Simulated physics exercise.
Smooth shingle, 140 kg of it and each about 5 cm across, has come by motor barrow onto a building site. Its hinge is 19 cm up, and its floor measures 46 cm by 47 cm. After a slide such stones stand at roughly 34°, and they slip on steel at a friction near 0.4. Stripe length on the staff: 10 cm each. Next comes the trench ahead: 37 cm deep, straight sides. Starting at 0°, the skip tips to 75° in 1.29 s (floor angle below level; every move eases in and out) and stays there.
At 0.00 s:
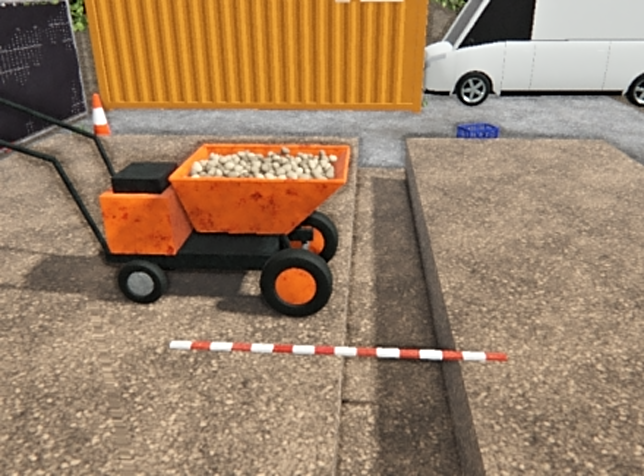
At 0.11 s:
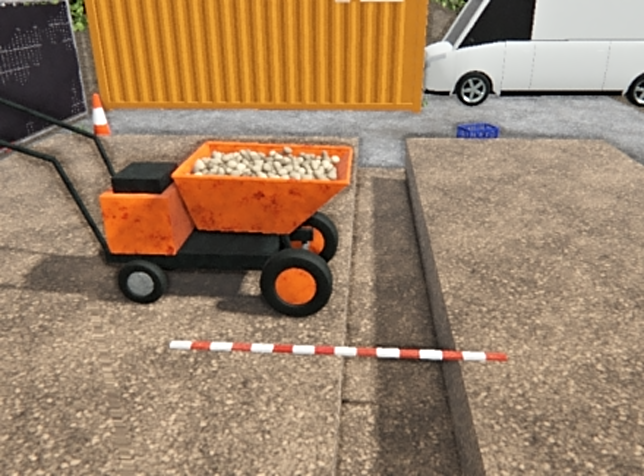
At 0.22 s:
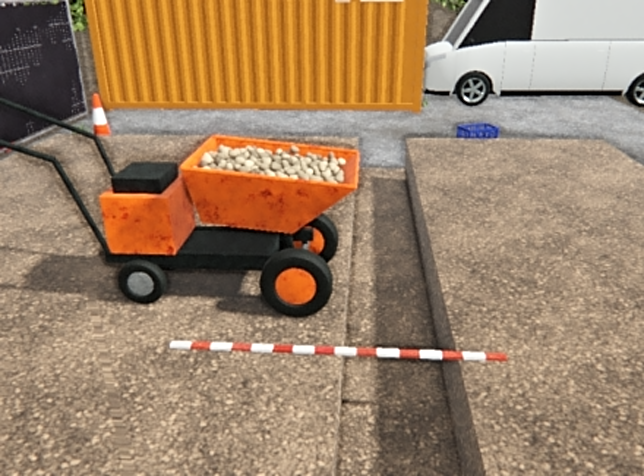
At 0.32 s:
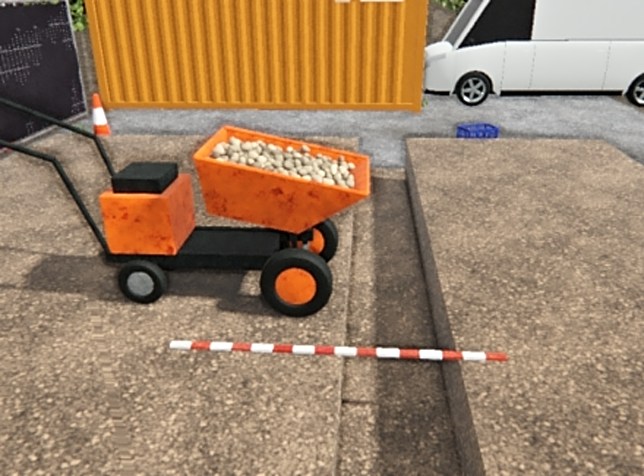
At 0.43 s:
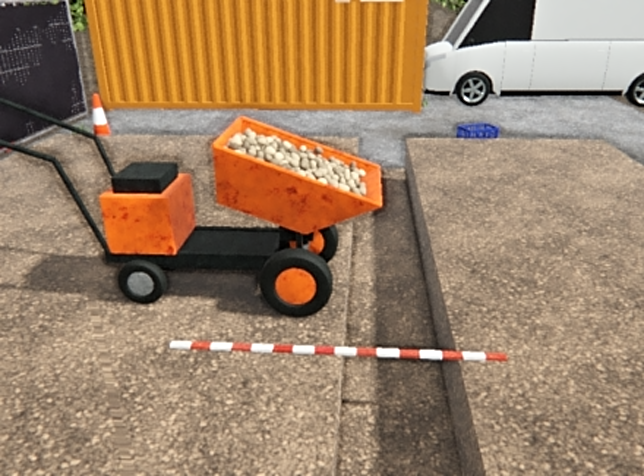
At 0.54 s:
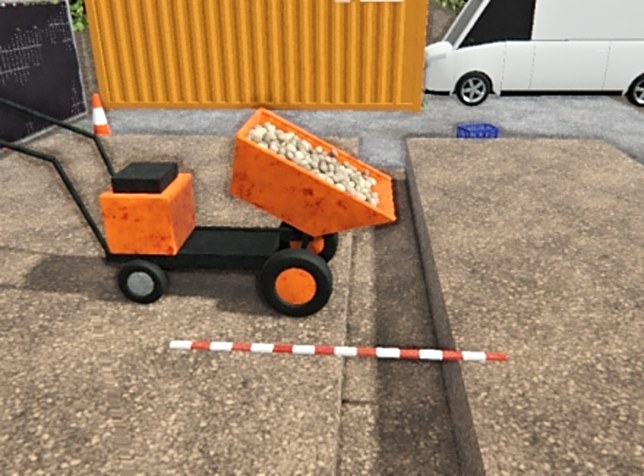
An orange skip full of pale, rounded stones tilts on a small motor barrow with black handles, seen from the side and slightly above on a building site. The barrow stands at left on brown, gritty ground, behind a red-and-white staff, with a yellow container and white vehicle beyond. The skip's left end rises steadily and its right lip lowers, while barrow and camera stay still.
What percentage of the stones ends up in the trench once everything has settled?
About 54 per cent.
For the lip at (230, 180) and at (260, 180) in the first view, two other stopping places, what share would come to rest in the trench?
75 % and 100 %.
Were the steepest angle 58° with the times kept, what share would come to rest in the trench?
Roughly 55% would end there.
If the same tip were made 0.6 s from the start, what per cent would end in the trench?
It'd be some 40 per cent.
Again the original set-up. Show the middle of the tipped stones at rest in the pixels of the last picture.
(436, 330).
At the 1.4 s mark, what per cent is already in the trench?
Something like 35 in a hundred.
After 1.0 s the floor is at 63°; 98 % in the skip, 2 % in the trench; the foremost stones are at (432, 266).
After 1.4 s the floor is at 75°; 29 % in the skip, 34 % in the trench, 37 % past the trench; the foremost stones are at (555, 305).
After 1.7 s the floor is at 75°; 3 % in the skip, 51 % in the trench, 47 % past the trench; the foremost stones are past the picture's edge.
After 3.7 s the floor is at 75°; 0 % in the skip, 54 % in the trench, 46 % past the trench; the foremost stones are past the picture's edge.
